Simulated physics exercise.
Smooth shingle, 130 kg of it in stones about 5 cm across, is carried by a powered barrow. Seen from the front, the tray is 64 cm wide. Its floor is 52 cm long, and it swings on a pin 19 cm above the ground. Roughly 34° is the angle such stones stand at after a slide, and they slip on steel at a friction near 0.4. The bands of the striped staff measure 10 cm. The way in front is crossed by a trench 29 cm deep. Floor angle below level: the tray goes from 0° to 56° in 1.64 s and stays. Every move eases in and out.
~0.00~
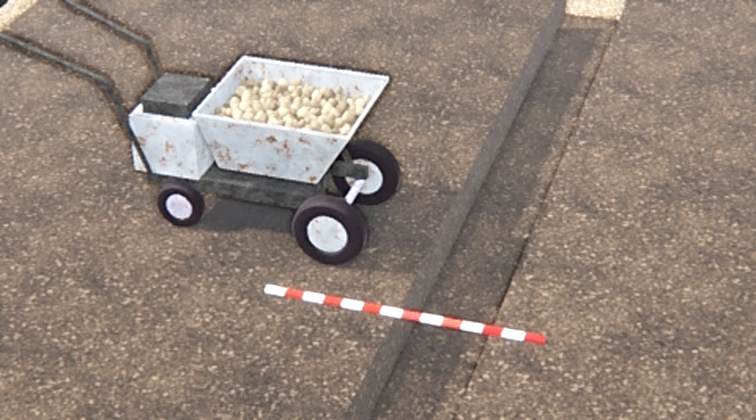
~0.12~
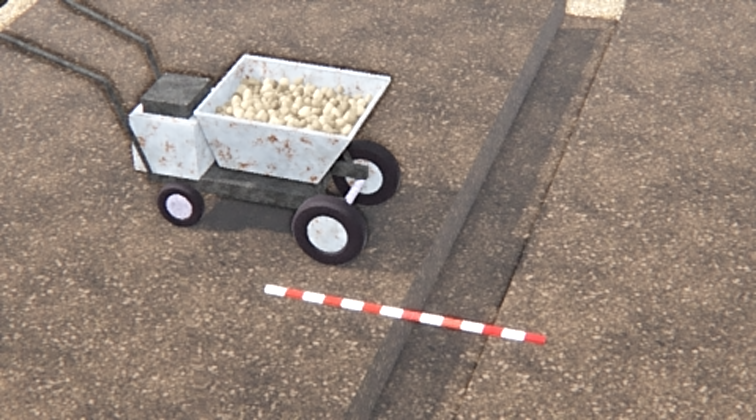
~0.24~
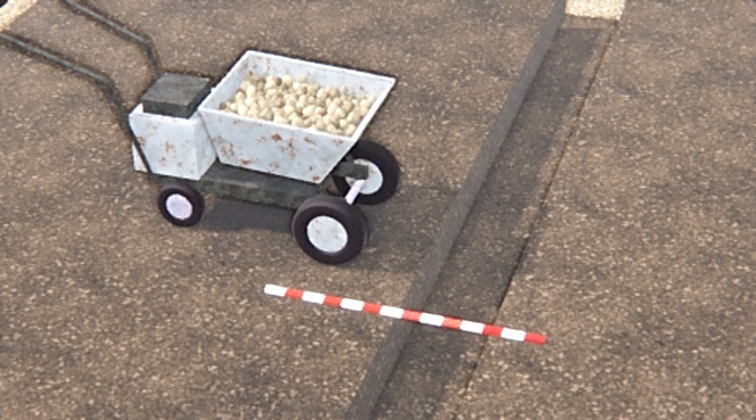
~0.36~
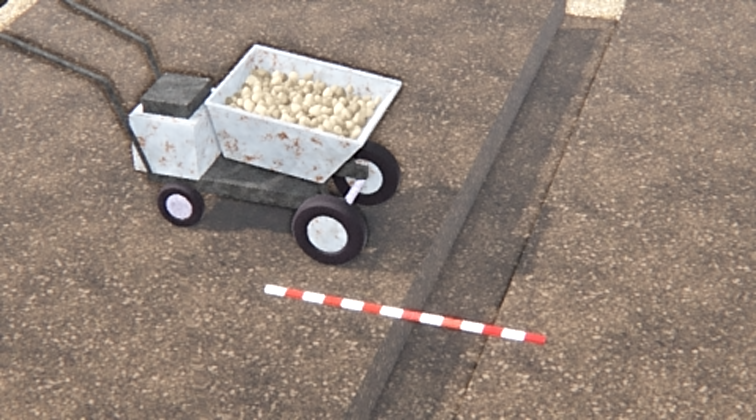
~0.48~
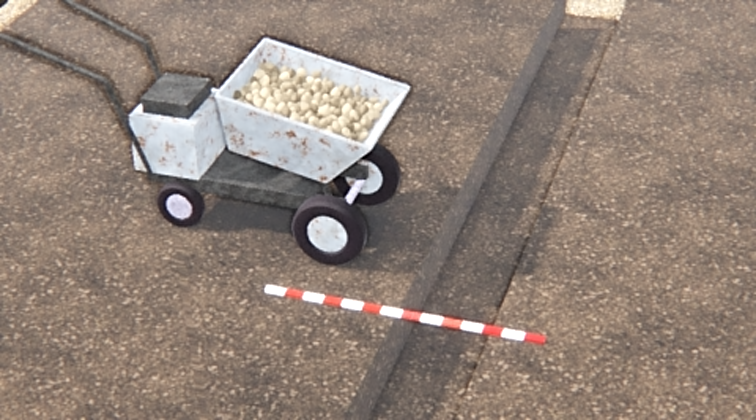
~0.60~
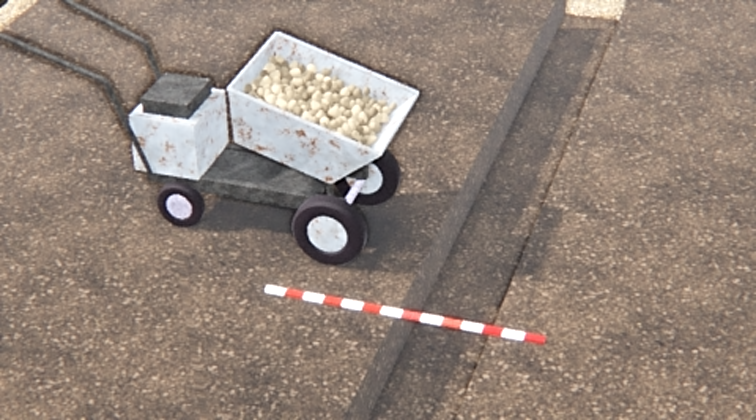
A rusty white tray of pale stones tilts steadily forward to the right on a parked barrow.
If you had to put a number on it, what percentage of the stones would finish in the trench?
I'd put it at about 49 percent.
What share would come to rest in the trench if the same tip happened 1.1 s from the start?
Probably about 45 in a hundred.
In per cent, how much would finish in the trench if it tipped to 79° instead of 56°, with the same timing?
In that case near 95 per cent.
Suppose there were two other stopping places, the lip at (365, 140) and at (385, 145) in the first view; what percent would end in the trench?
Some 40 and some 30 per cent, in that order.
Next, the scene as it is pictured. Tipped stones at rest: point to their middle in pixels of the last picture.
The tipped stones centre close to (481, 295).
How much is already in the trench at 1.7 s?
Roughly 15 percent of the load.
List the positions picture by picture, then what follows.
The first picture shows lip at (348, 139), floor tilted 0°, highest stones at (295, 98).
In the second picture, the tray is at 1°, its lip at (350, 139); the top of the load is at (291, 98); the stones move at 0.1 m/s on average.
The third picture shows lip at (354, 141), floor tilted 3°, highest stones at (283, 93); the stones move at 0.2 m/s on average.
In the fourth picture, the tray is at 7°, its lip at (361, 144); the top of the load is at (268, 86); the stones move at 0.3 m/s on average.
In the fifth picture, the tray is at 12°, its lip at (370, 149); the top of the load is at (265, 81); the stones move at 0.4 m/s on average.
The sixth picture shows lip at (380, 155), floor tilted 17°, highest stones at (273, 73); the stones move at 0.4 m/s on average.
After 1.2 s the floor is at 47°; 100 % in the tray; the foremost stones are at (429, 170).
After 1.7 s the floor is at 56°; 87 % in the tray, 13 % in the trench; the foremost stones are at (502, 298).
After 2.1 s the floor is at 56°; 71 % in the tray, 29 % in the trench; the foremost stones are at (518, 297).
After 4.0 s the floor is at 56°; 51 % in the tray, 49 % in the trench; the foremost stones are at (527, 318).
